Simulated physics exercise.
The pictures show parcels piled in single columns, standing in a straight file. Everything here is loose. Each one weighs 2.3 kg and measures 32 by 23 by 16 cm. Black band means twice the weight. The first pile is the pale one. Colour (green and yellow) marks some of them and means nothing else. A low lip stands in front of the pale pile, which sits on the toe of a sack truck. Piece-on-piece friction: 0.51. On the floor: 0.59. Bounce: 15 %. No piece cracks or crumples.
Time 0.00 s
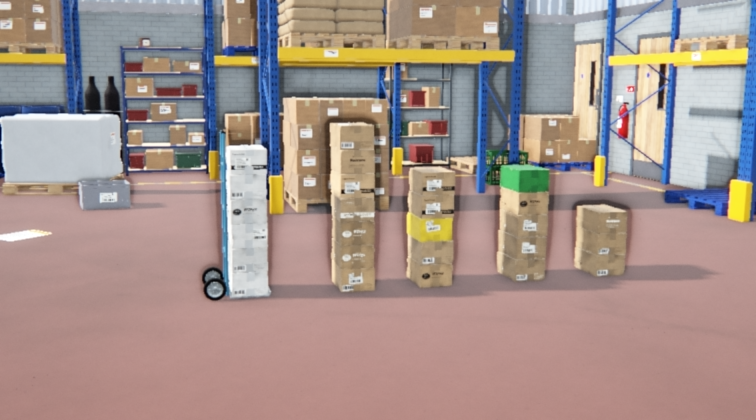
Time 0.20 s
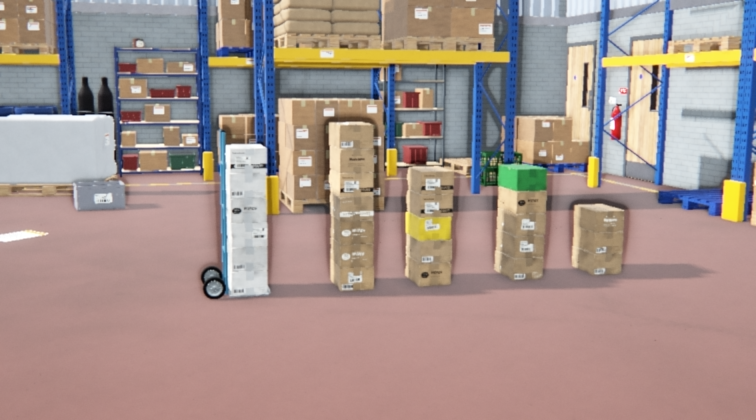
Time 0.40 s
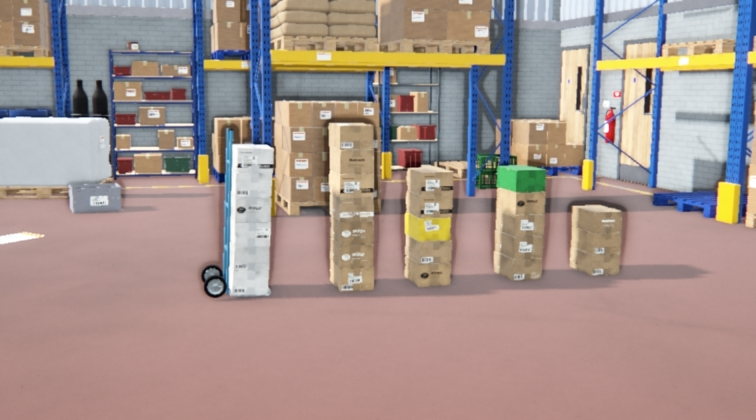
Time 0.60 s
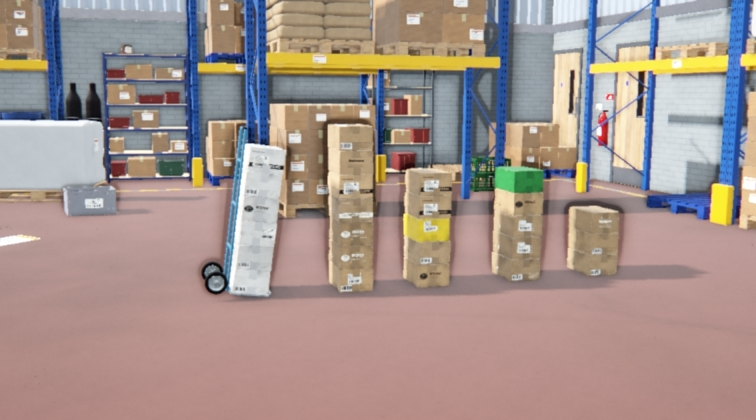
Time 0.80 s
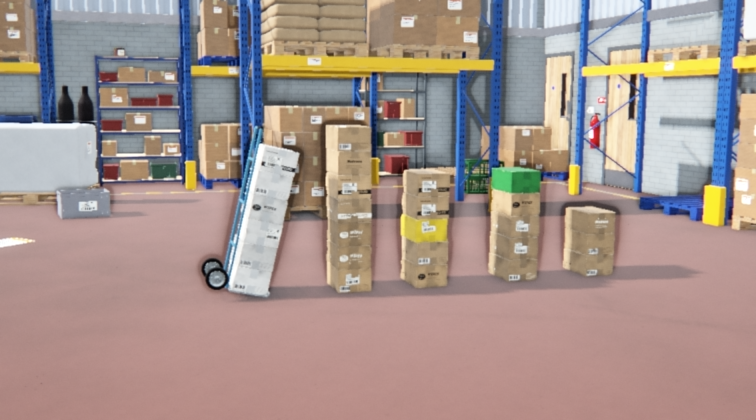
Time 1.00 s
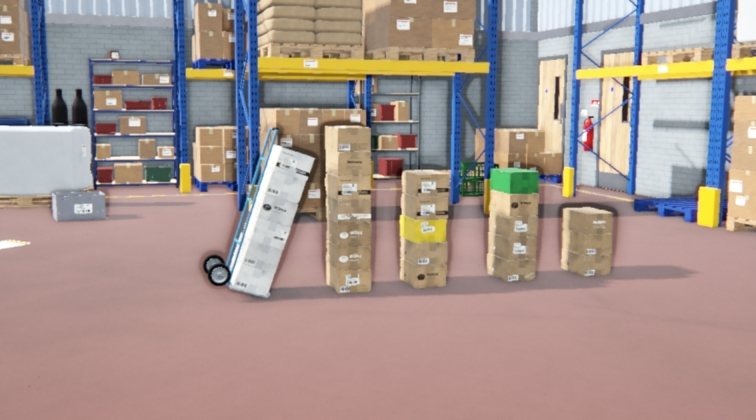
The clip opens on a row of parcel piles on a warehouse floor, with a pale pile upright on a sack truck at the left. As the view shifts slightly, the truck and its pile begin tilting to the right, then lean steadily further toward the neighbouring brown pile, while the other piles stay standing.
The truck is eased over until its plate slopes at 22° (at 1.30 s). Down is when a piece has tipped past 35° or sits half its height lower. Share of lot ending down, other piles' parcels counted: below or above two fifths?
Above.
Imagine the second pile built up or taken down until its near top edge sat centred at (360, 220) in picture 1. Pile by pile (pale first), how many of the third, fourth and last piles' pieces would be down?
Third 0, fourth 0, last 0.
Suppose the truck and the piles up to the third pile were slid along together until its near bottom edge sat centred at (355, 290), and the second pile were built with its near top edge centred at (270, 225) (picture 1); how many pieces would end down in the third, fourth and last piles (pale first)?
Result: Third pile 0, fourth pile 0, last pile 0.
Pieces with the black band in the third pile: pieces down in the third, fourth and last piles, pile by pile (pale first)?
In that case the third pile has 5 down, the fourth 4, the last 3.
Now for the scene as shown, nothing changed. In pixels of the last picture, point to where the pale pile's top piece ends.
The top pale piece ends up roughly at (394, 236).
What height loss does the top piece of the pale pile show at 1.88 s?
Roughly 20 cm lower.
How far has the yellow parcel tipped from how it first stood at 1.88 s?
0°.
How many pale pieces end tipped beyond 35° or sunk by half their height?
That makes 6 in all.
Around 1.88 s, 6 of the pale pile down; none of the 20 other parcels down, 7 disturbed.
Around 2.66 s, 6 of the pale pile down; 10 of the 20 other parcels down; yellow parcel tipped 47°, 12 cm lower; green parcel tipped 5°.
Finally (3.7 s), 6 of the pale pile down; 14 of the 20 other parcels down; yellow parcel tipped 56°, 25 cm lower; green parcel 16 cm lower. That is 70 per cent. Seen by the last camera, middles, yellow parcel near (485, 260), green parcel near (599, 199).
